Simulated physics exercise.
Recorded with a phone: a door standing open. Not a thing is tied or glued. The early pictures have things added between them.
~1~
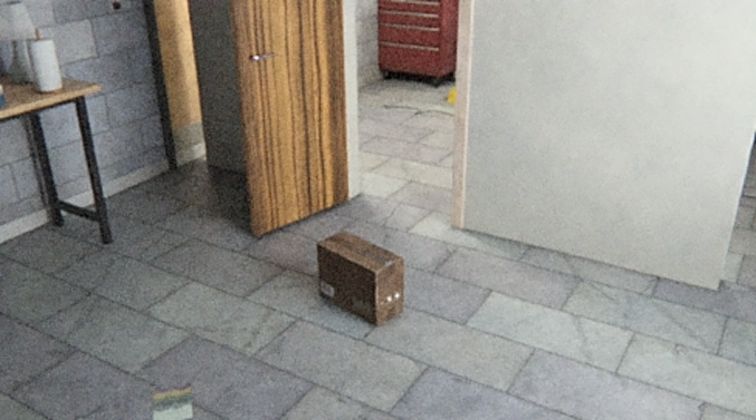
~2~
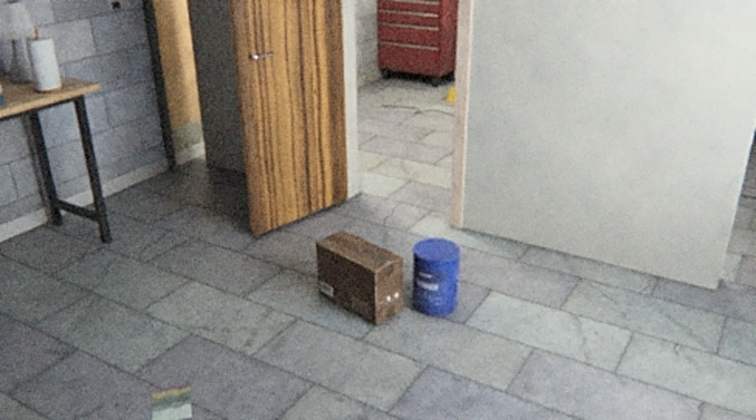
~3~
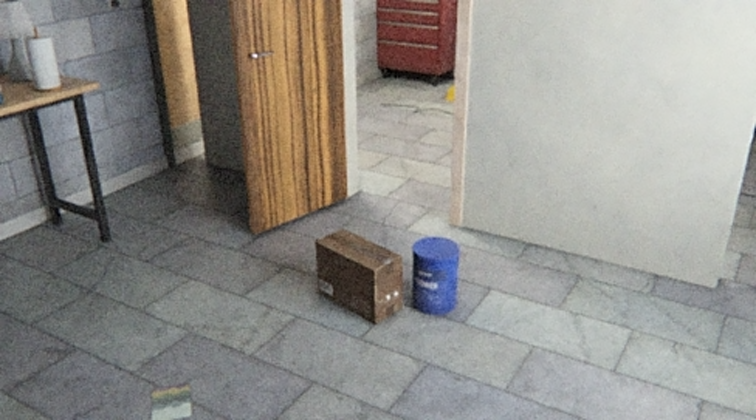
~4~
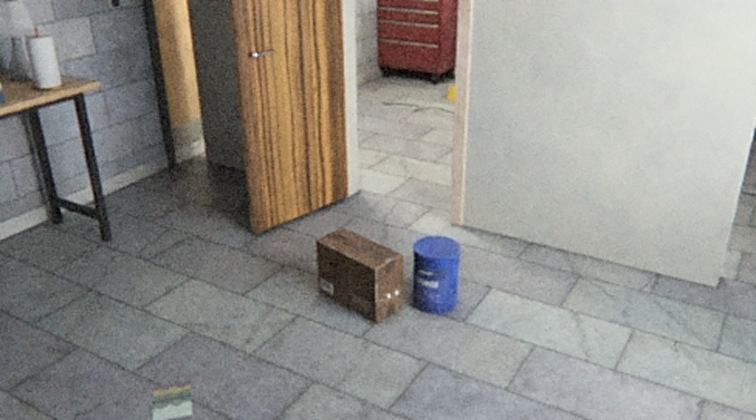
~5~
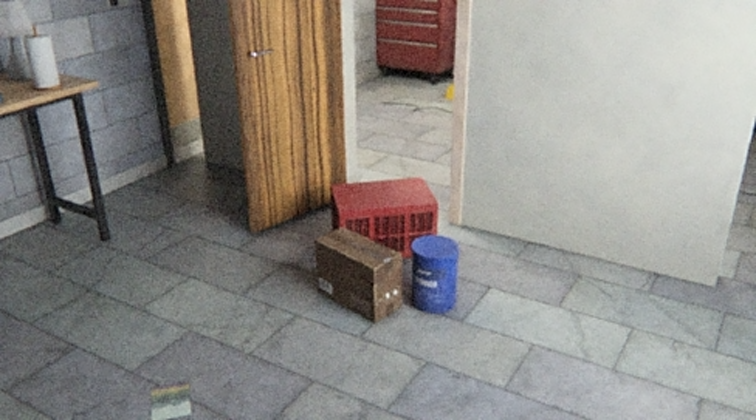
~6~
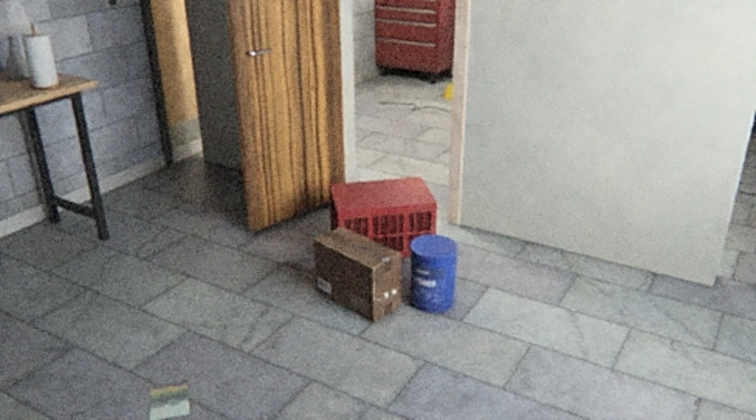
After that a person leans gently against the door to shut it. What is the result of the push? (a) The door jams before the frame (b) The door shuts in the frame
The answer is a.
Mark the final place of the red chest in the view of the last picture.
Roughly (399, 220).
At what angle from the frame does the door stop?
The answer is roughly 55°.
Then, 0.60 s later than the last frame, door 91° open.
Then, 1.00 s later than the last frame, door 71° open.
Then, 1.20 s later than the last frame, door 63° open; red chest moved a little near (388, 219).
Then, 1.50 s later than the last frame, door 58° open; red chest moved a little near (396, 220).
When it is over, door 55° open; all 3 as before. End places, in pixels of the last picture, red chest near (399, 220).
